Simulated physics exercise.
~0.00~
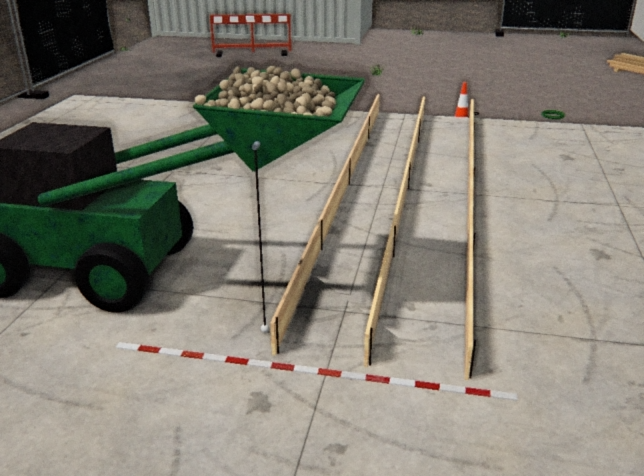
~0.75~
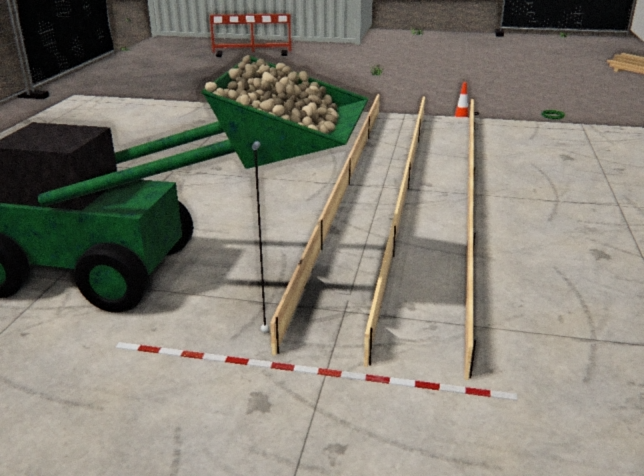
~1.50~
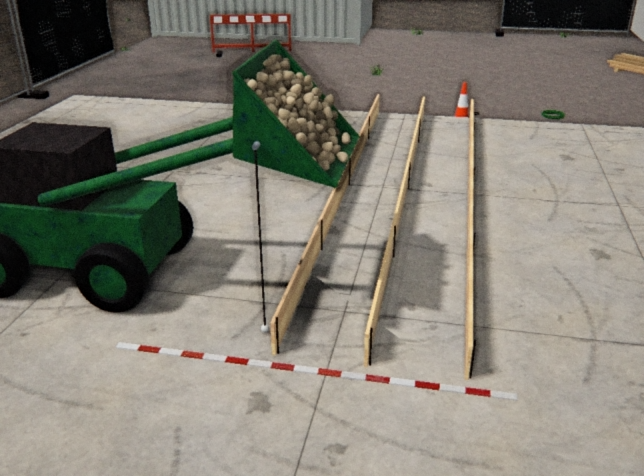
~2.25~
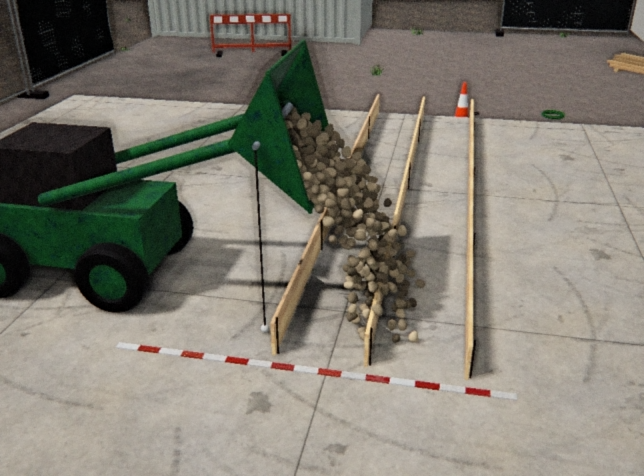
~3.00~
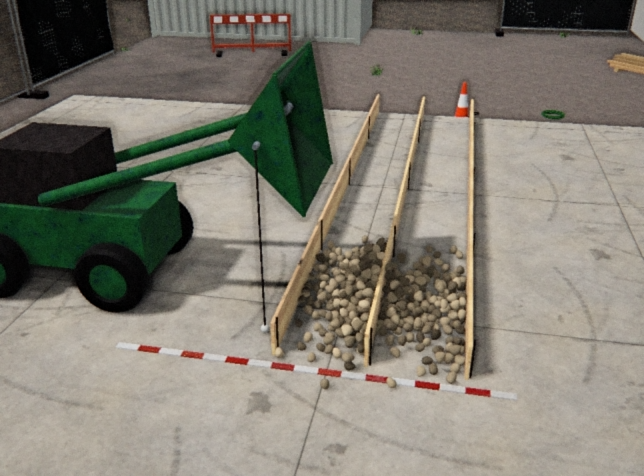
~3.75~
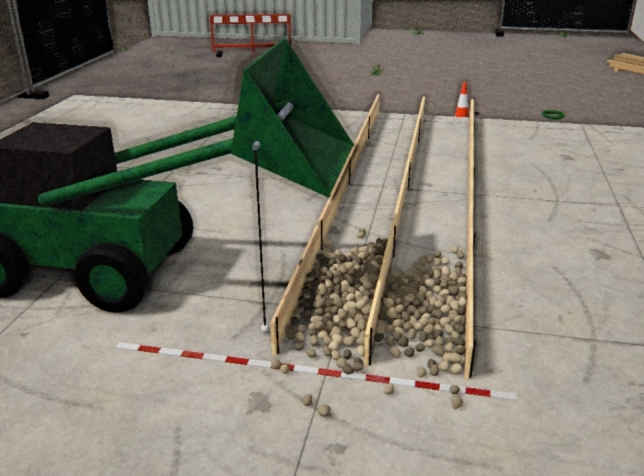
Concrete yard with a green loader tipping rounded stones between wooden planks, the pile settling across both bays as the emptied bucket tilts back.
